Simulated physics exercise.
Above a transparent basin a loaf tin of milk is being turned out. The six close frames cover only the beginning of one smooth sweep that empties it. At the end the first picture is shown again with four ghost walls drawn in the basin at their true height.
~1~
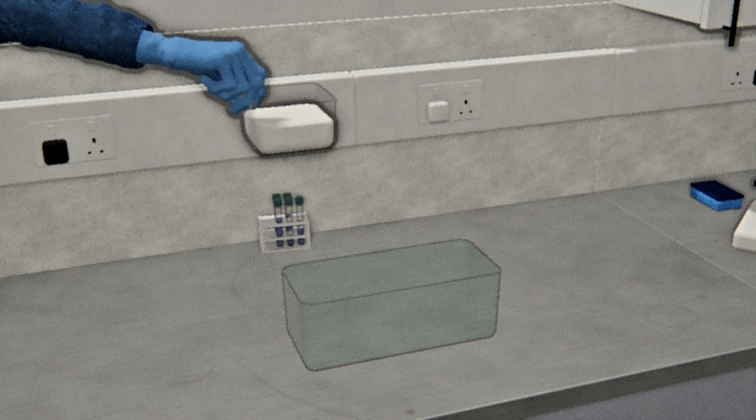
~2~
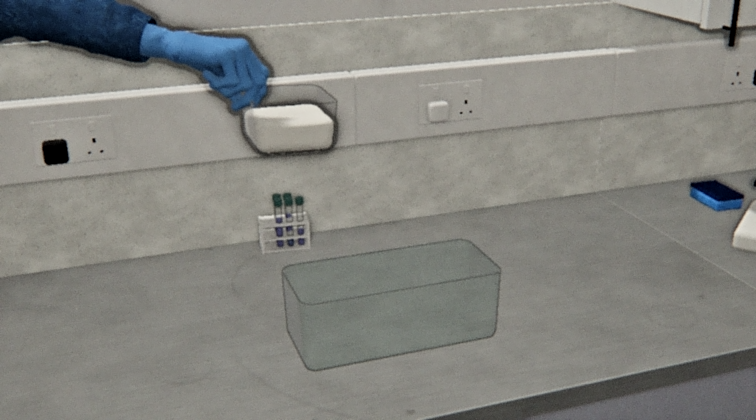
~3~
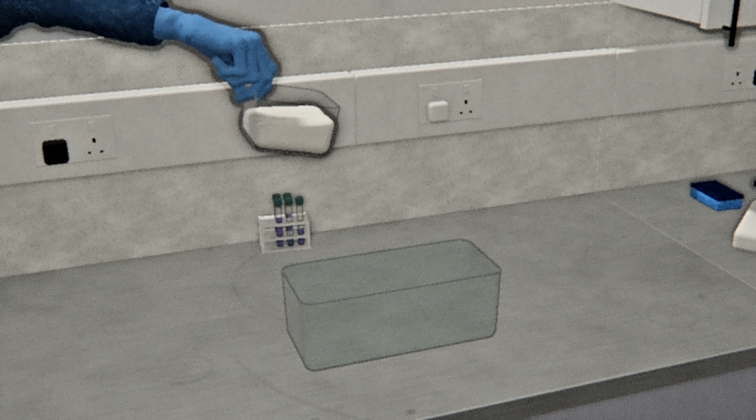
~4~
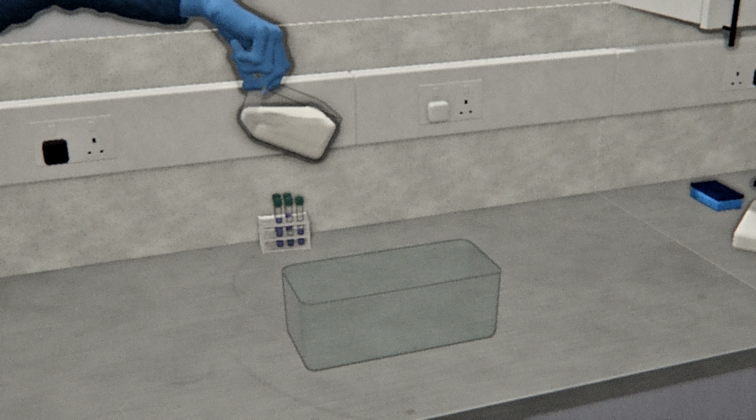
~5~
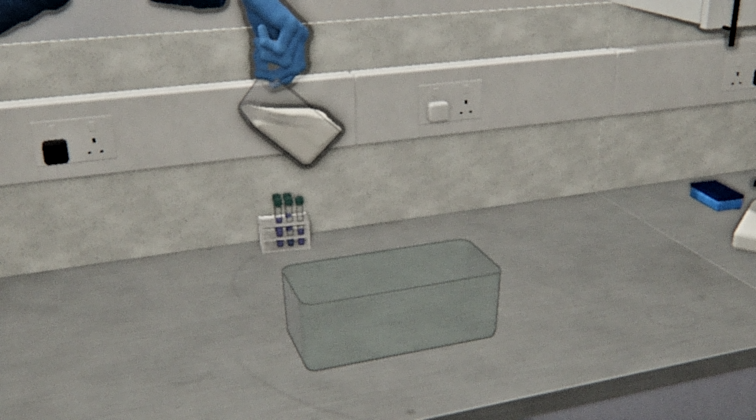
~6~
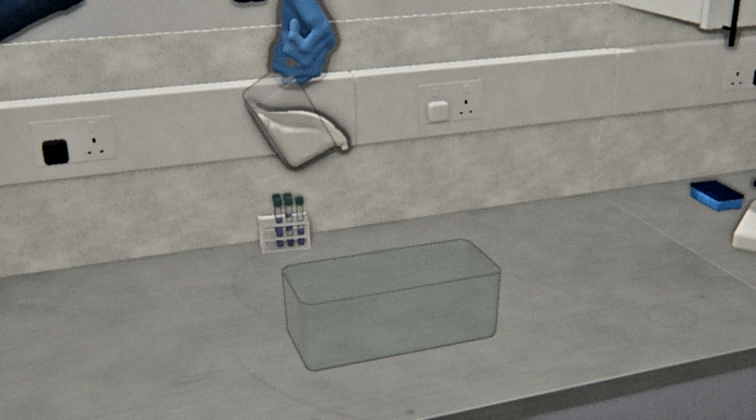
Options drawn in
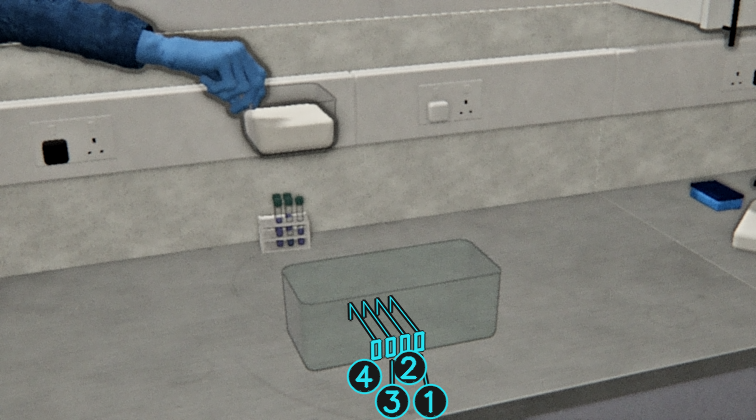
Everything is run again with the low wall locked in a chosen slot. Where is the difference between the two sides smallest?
Best: 3.
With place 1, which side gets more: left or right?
The left one.
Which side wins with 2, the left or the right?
The left side.
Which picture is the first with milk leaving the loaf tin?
Picture 6.
On the marked copy, 1 at (420, 355); 2 at (406, 358); 3 at (392, 360); 4 at (377, 363).
With 1, about 72 % ends left of the wall and 16 % right of it; 12 % is lost outside.
With 2, about 73 % ends left of the wall and 20 % right of it; 7 % is lost outside.
With 3, about 49 % ends left of the wall and 47 % right of it; 4 % is lost outside.
With 4, about 25 % ends left of the wall and 72 % right of it; 3 % is lost outside.
